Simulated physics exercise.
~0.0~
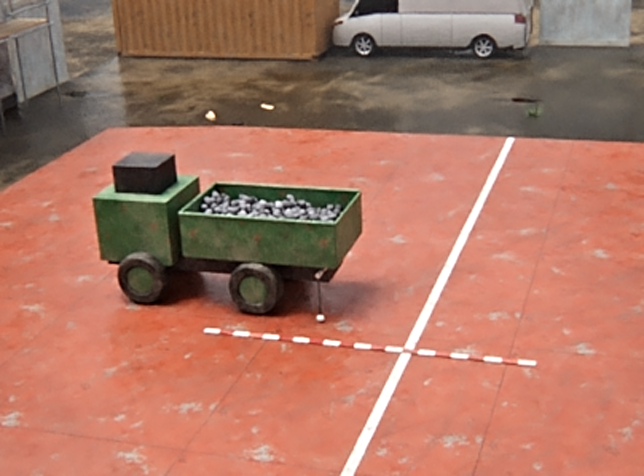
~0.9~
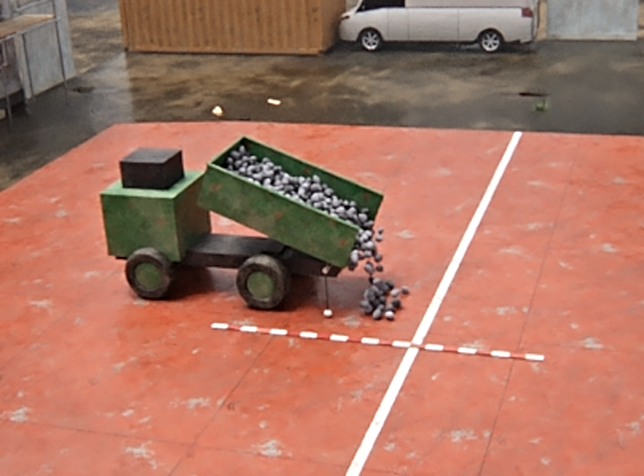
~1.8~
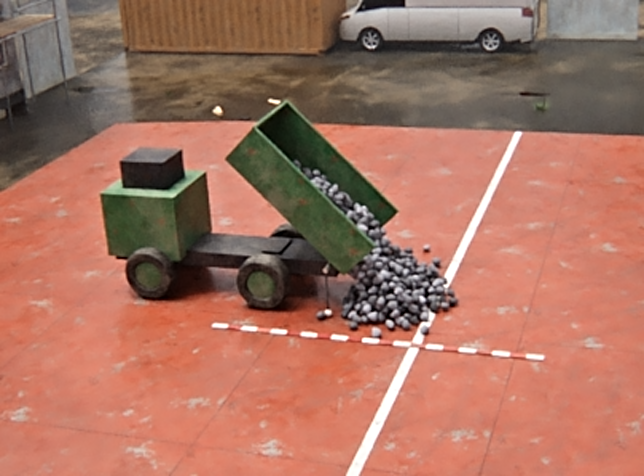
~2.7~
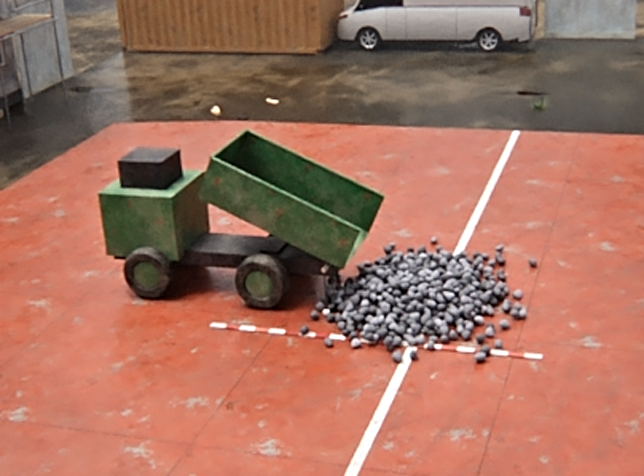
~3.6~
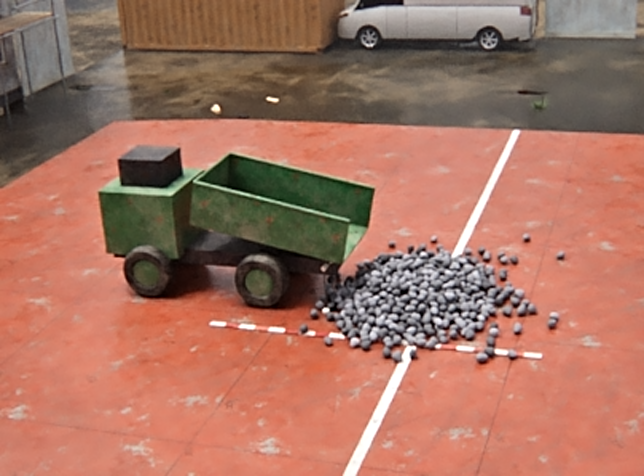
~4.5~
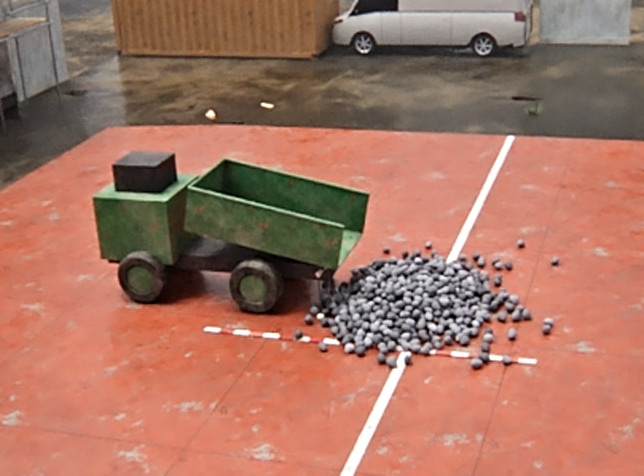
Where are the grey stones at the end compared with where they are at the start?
At the start the stones are loaded in the green truck's body. At the end they lie in a heap on the red ground to the right of the truck, spread across the white line.
